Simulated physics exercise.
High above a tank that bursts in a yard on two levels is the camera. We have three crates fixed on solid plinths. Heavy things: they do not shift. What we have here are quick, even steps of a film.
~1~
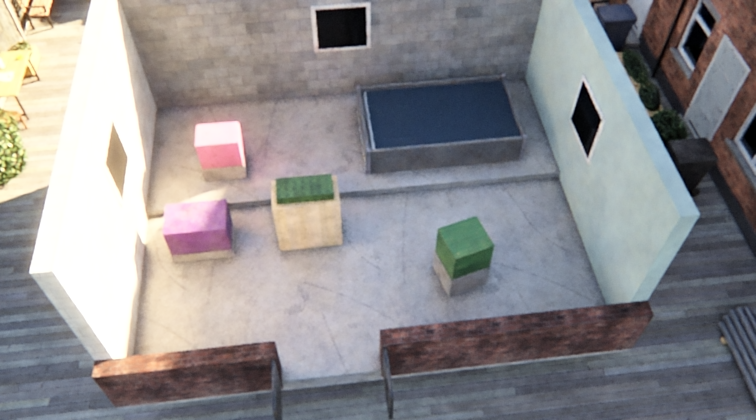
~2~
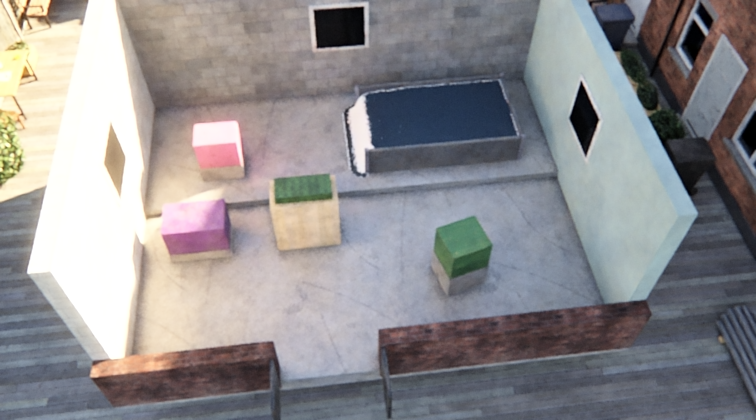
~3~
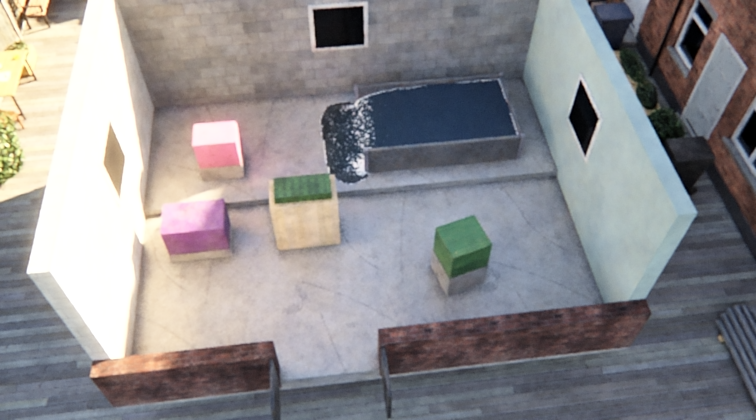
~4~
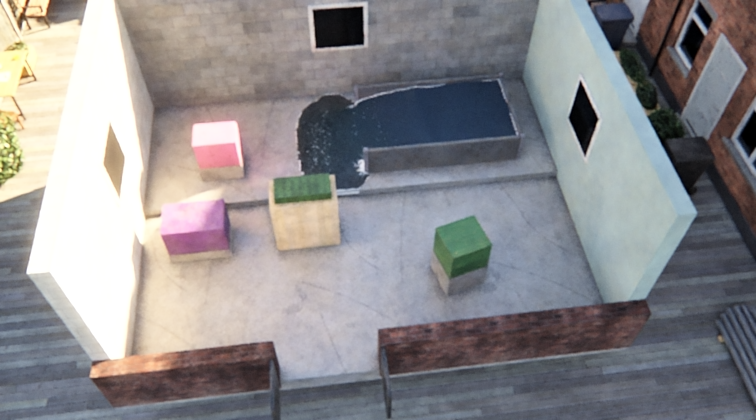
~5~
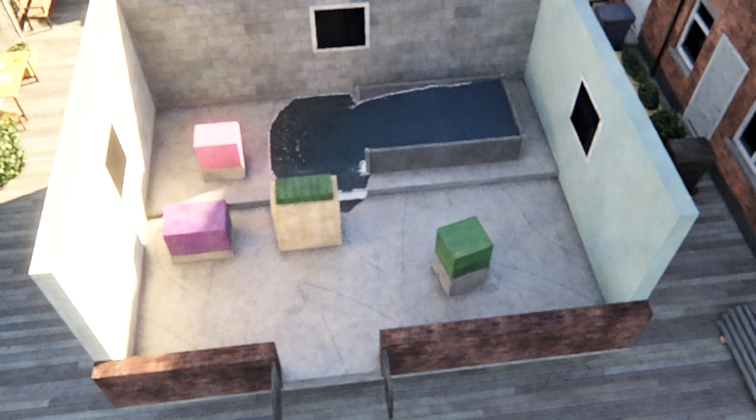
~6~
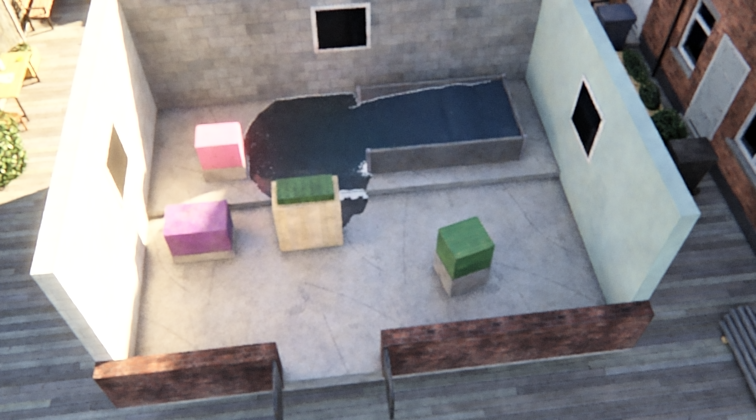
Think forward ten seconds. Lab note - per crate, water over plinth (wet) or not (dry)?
The pink crate is spared; the green crate is spared; the purple crate is hit.
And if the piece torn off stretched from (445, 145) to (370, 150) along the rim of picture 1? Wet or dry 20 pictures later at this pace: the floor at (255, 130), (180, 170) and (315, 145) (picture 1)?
Untouched, untouched, untouched.
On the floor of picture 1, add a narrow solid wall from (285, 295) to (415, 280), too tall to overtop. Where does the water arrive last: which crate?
My answer: The green-painted one.
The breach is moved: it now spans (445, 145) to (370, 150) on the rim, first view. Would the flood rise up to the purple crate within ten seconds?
Looking at it, purple crate is never reached.
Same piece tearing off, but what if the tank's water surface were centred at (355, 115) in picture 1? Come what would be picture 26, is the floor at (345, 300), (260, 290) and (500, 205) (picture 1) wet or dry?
As listed: Dry, wet, no water.
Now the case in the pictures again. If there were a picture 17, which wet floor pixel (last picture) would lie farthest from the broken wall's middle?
The farthest point of the front sits at (145, 264).
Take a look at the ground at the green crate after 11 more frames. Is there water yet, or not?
Green dry.
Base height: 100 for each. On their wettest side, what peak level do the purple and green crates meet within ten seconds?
I'd put it at some 180 % for one and some 20 % for the other, in that order.
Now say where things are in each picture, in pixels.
The first picture shows still water in the water tank at (439, 115).
In the second picture, water pours out at (363, 134) and has run to (361, 173).
In the third picture, the front is at (347, 179), out from the gap at (363, 134).
In the fourth picture, water pours out at (363, 135) and has run to a hidden place.
In the fifth picture, the front is at a hidden place, out from the gap at (364, 135).
In the sixth picture, water pours out at (365, 136) and has run to (250, 168).
A moment on, water covers 25 % of the floor; the pink crate water round its plinth, the green crate not reached, the purple crate water round its plinth.
Next, water covers 35 % of the floor; the pink crate water round its plinth, the green crate not reached, the purple crate water round its plinth.
Then, water covers 50 % of the floor; the pink crate water round its plinth, the green crate not reached, the purple crate water round its plinth.
Later, water covers 55 % of the floor; the pink crate water round its plinth, the green crate not reached, the purple crate water round its plinth.
In the end, water covers 90 % of the floor; the pink crate stayed above the water, the green crate stayed above the water, the purple crate was topped.
